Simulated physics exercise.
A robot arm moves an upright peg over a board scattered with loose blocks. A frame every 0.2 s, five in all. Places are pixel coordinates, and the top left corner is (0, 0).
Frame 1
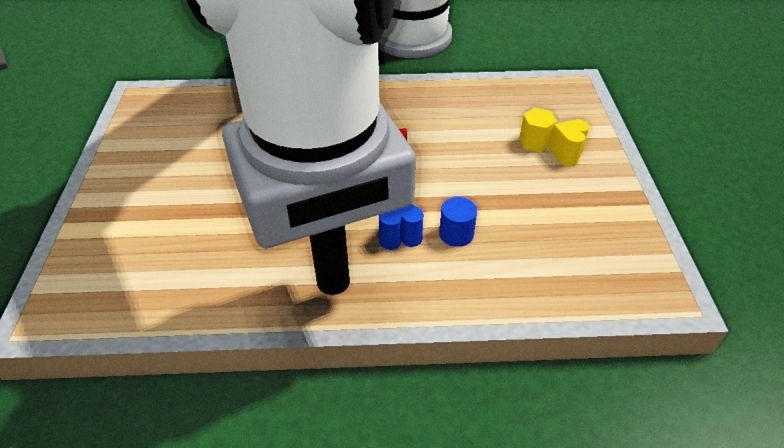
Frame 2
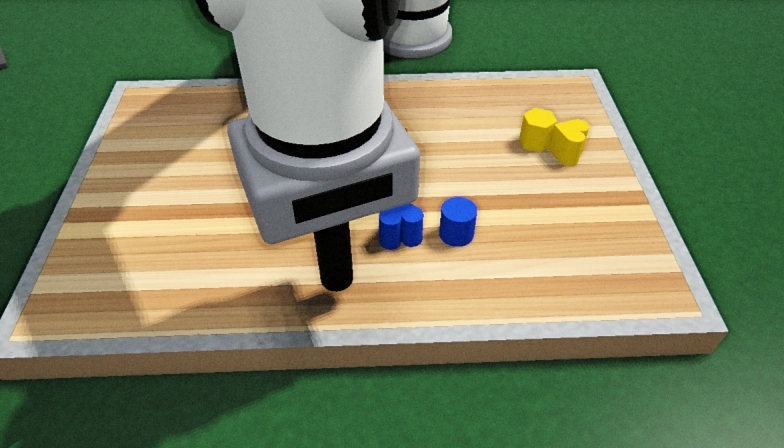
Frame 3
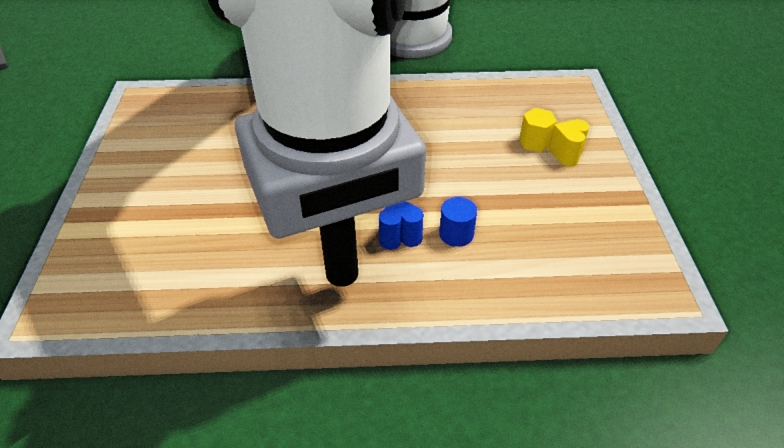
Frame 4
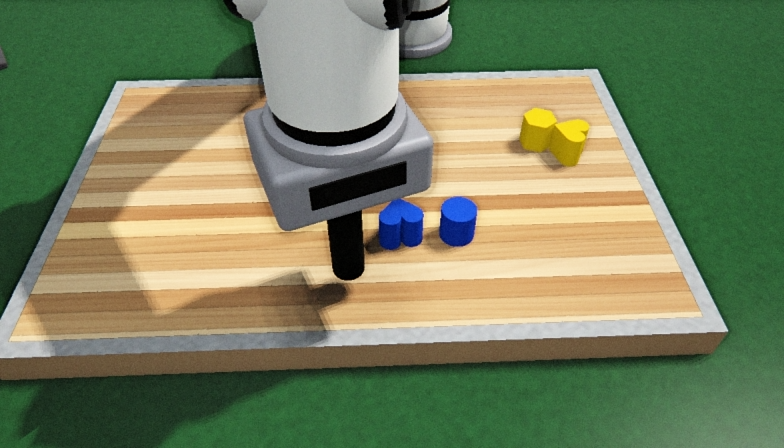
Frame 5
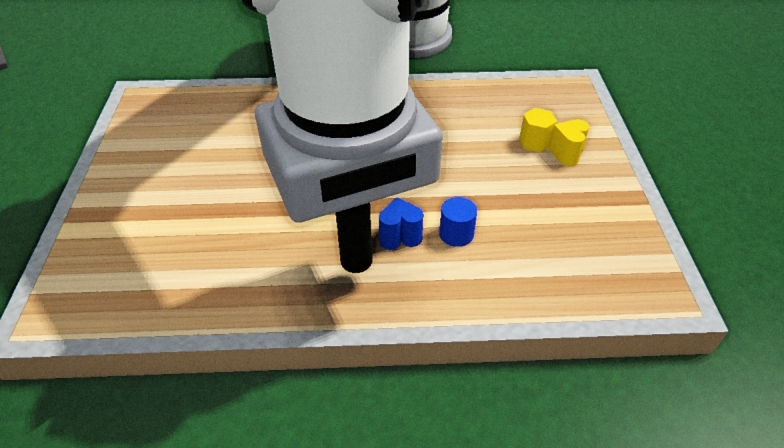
On a striped wooden board with a gray edge, set on a green surface, a robot arm holds a black peg upright near blue and yellow blocks. The arm shifts the peg slightly right and toward the back, drawing closer to the blue heart-shaped block, while the visible blocks stay still.
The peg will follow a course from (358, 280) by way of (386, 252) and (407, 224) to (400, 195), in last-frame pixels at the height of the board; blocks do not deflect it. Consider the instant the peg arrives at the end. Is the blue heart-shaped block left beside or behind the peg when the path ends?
Yes, that is how it ends up.
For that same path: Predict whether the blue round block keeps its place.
Still in place.
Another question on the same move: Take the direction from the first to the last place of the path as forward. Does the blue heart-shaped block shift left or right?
Facing from start to end, it will go to the right.
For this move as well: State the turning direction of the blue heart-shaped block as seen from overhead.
Looking from above, the answer is clockwise.
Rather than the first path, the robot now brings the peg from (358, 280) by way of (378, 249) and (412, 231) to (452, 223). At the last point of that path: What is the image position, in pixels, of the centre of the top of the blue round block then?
For the centre of its top, I'd go with (485, 209).
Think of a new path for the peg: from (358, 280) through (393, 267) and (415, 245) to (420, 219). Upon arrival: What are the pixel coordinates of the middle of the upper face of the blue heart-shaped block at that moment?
The middle of the upper face of the blue heart-shaped block will lie at about (398, 183) in the picture.
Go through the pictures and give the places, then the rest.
In the first picture, lower end of the peg at (333, 282), tops of blocks, blue heart-shaped block at (400, 212), blue round block at (459, 209).
In the second picture, peg at (337, 279), blocks as before.
In the third picture, peg at (342, 274), blocks as before.
In the fourth picture, peg at (349, 269), blocks as before.
In the fifth picture, peg at (357, 262), blue heart-shaped block at (400, 212), blue round block at (459, 209).
On the path given first. One third of the way, peg at (386, 233); blue heart-shaped block at (409, 205).
Two thirds of the way, peg at (408, 205); blue heart-shaped block at (434, 184), turned 35° clockwise.
At the end, peg at (400, 177); blue heart-shaped block at (435, 177), turned 75° clockwise; blue round block not moved.
